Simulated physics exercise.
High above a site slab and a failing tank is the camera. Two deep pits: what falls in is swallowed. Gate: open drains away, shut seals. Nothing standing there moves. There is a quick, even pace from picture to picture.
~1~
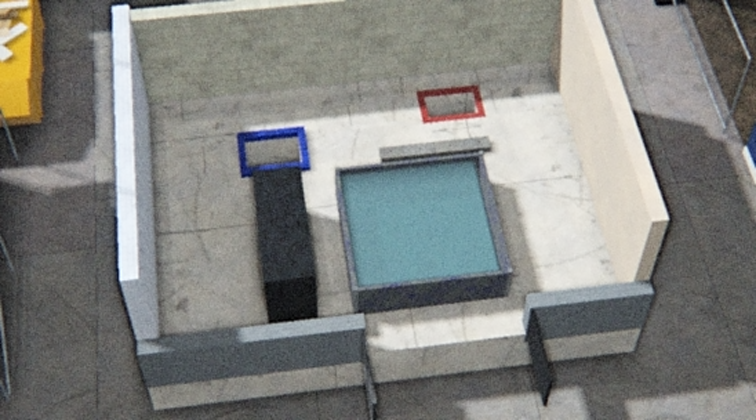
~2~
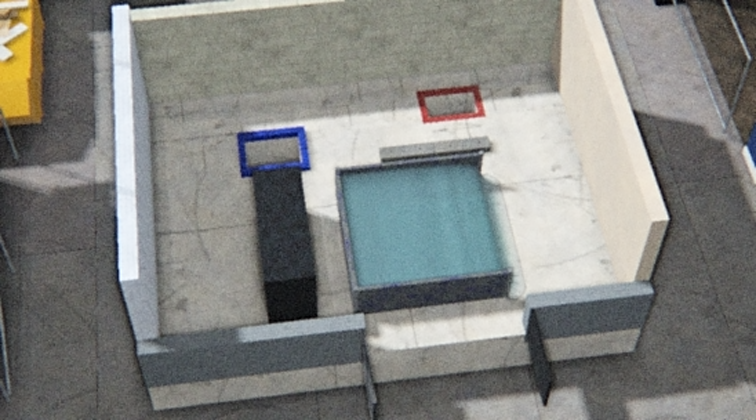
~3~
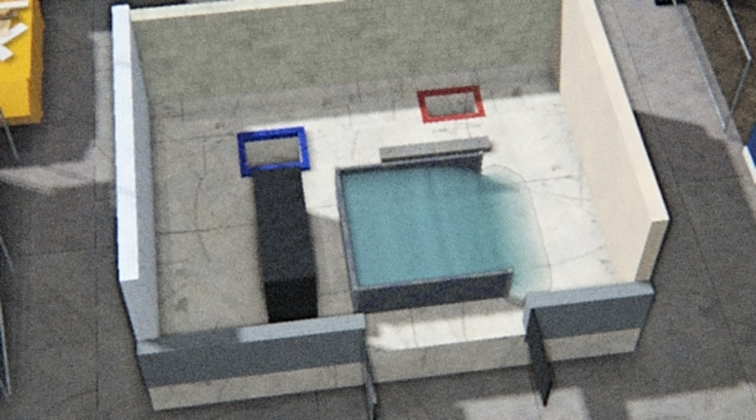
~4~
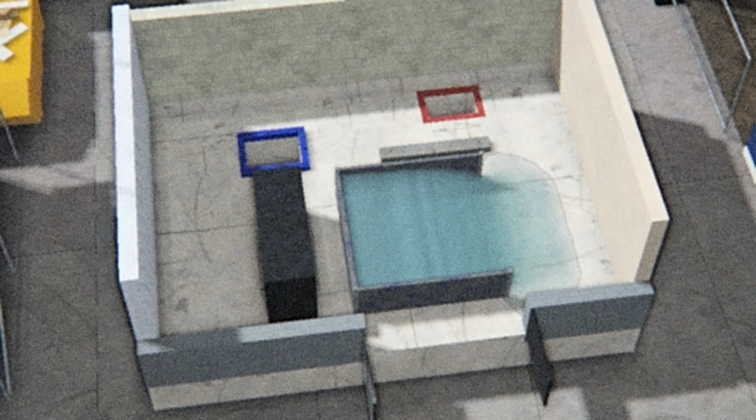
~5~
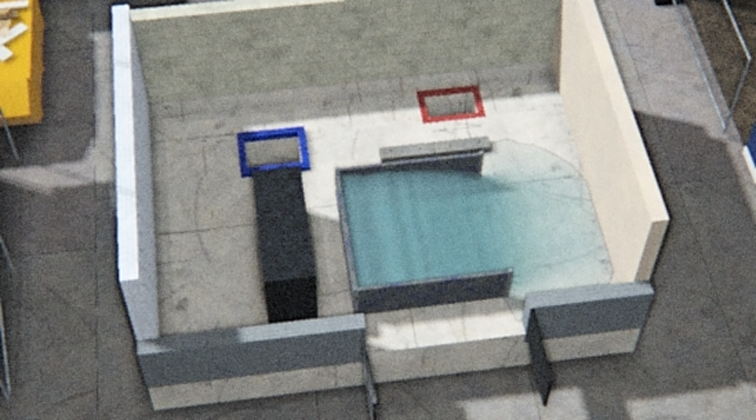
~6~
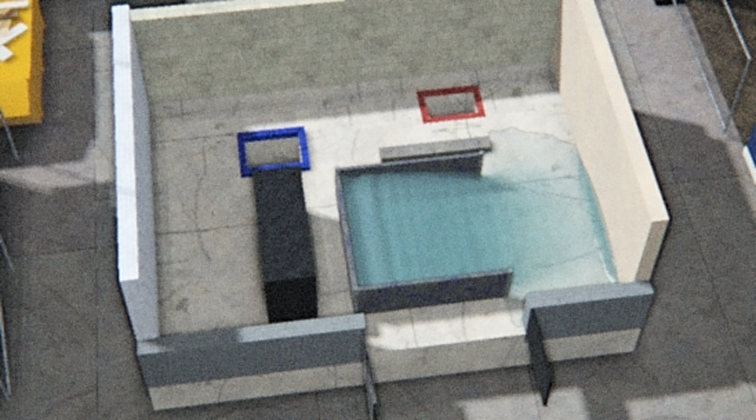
Blue-green water in a square open tank pours out through its right side, spreading across the pale walled floor in a widening, thinning sheet that reaches the right wall, while the blue-framed and red-framed pits stay dry.
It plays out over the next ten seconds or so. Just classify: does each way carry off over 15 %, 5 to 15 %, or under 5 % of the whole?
The gate carries off 5 to 15 %; the blue pit carries off under 5 %; the red pit carries off over 15 %.
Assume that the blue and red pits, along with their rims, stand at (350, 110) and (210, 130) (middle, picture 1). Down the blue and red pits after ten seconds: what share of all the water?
Estimated shares - blue: 8 %; red: 6 %.
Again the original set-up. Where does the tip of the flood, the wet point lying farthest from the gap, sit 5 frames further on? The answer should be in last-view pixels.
Look around (550, 88).
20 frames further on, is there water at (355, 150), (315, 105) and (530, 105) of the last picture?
Spared, soaked, soaked.
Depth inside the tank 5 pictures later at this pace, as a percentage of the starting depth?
Somewhere near 56 %, give or take.
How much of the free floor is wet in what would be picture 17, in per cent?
About 30 %.
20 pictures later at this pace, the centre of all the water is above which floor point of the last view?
Roughly (496, 210) in the last picture.
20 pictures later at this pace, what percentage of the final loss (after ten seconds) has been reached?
15 per cent.
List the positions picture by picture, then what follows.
In the first frame, still water in the open tank at (421, 222).
In the second frame, water pours out at (491, 229) and has run to a hidden place.
In the third frame, the front is at (497, 170), out from the gap at (491, 230).
In the fourth frame, the front is at a hidden place, out from the gap at (491, 231).
In the fifth frame, the front is at (552, 157), out from the gap at (491, 231).
In the sixth frame, the front is at (576, 149), out from the gap at (491, 231).
A moment on, water covers 25 % of the floor; the gate 0 %, the blue pit 0 %, the red pit 0 %.
Next, water covers 30 % of the floor; the gate 0 %, the blue pit 0 %, the red pit 0 %.
Then, water covers 45 % of the floor; the gate 3 %, the blue pit 0 %, the red pit 3 %.
Later, water covers 75 % of the floor; the gate 8 %, the blue pit 0 %, the red pit 16 %.
In the end, water covers 95 % of the floor; the gate 11 %, the blue pit 0 %, the red pit 25 %.
